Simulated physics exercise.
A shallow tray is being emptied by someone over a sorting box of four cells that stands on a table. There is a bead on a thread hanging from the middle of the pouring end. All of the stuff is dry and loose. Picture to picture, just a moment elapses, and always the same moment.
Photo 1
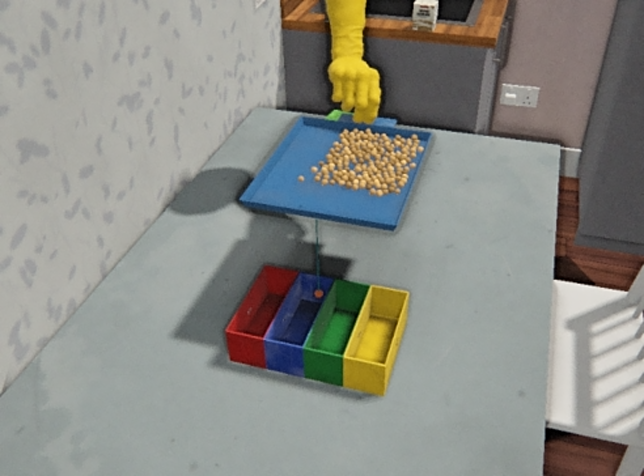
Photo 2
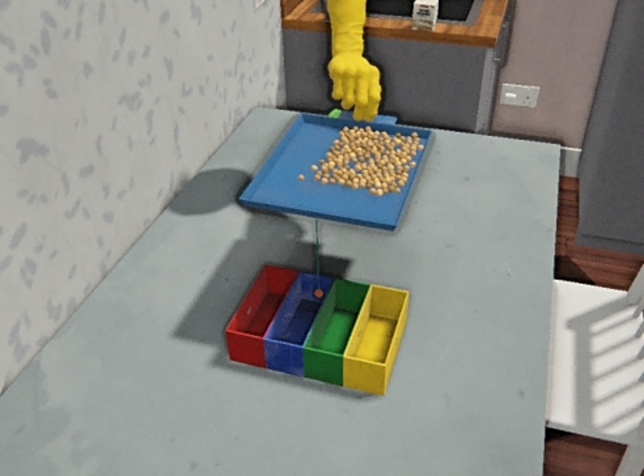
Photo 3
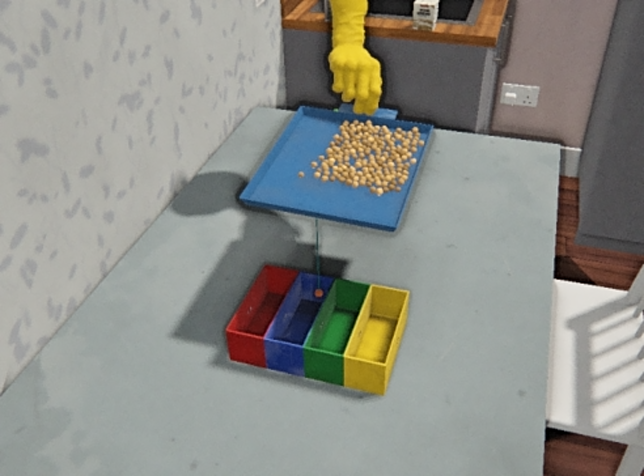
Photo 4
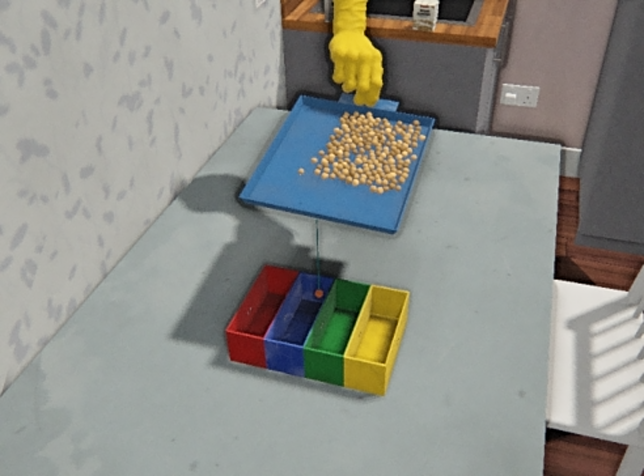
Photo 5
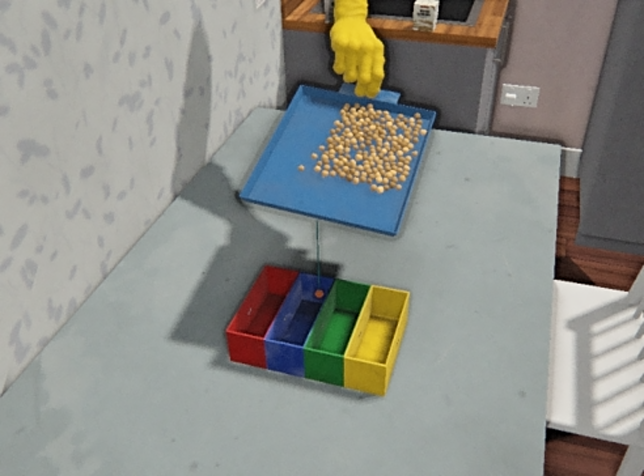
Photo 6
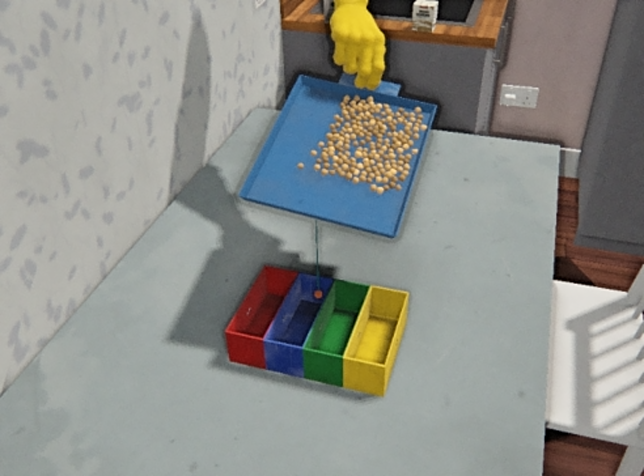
A yellow-gloved hand gradually raises the back of a blue tray of chickpeas.
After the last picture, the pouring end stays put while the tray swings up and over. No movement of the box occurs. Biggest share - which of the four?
Yellow cell.
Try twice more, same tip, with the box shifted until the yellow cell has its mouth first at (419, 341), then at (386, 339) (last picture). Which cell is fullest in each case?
Try 1 - the green cell; try 2 - the yellow one.
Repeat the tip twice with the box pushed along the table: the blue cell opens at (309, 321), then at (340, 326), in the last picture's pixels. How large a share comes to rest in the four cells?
You'd get 90 per cent first and 100 per cent second.
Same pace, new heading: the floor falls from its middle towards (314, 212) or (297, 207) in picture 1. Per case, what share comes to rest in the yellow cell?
Shares, approx.: 10 %, then 0 %.
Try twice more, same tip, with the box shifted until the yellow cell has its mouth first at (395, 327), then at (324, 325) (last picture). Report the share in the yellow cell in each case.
Roughly 60% first, roughly 10% second.
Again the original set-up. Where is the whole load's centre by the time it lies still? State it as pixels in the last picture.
The centre ends up roughly at (377, 356).
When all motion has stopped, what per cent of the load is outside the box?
Some 20 percent of the load.
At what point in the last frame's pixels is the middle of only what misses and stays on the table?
I'd say near (423, 377), give or take.
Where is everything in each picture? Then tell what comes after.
Corners of the pouring end (245, 198) and (394, 222), level; middle of the load (367, 159), dried chickpeas; bead on its thread (319, 294); red cell (246, 347); blue cell (284, 355); green cell (324, 364); yellow cell (364, 373), in the first picture.
Corners of the pouring end (245, 197) and (394, 222), level; middle of the load (367, 157), in the second picture.
Corners of the pouring end (245, 196) and (394, 224), tipped barely, lowest at the right corner; middle of the load (367, 153), in the third picture.
Corners of the pouring end (245, 195) and (394, 226), tipped a little, lowest at the right corner; middle of the load (367, 148), in the fourth picture.
Corners of the pouring end (245, 194) and (394, 229), tipped a little, lowest at the right corner; middle of the load (368, 144), in the fifth picture.
Corners of the pouring end (244, 193) and (393, 232), tipped clearly, lowest at the right corner; middle of the load (368, 140); red cell (246, 347); blue cell (284, 356); green cell (323, 365); yellow cell (364, 374), in the sixth picture.
Just after the last frame, tray tipped steeply; roughly two thirds on the tray; about a tenth in the yellow cell; just a few in the green cell; roughly a quarter falling or outside the box.
A moment on, tray tipped past a quarter turn; roughly two thirds in the yellow cell; about a tenth in the green cell; just a few in the blue cell; roughly a quarter falling or outside the box.
Further on, tray tipped past a quarter turn; roughly two thirds in the yellow cell; about a tenth in the green cell; just a few in the blue cell; roughly a quarter falling or outside the box.
When it is over, tray tipped past a quarter turn; roughly two thirds in the yellow cell; about a tenth in the green cell; just a few in the blue cell; not one in the red cell; roughly a quarter outside the box.
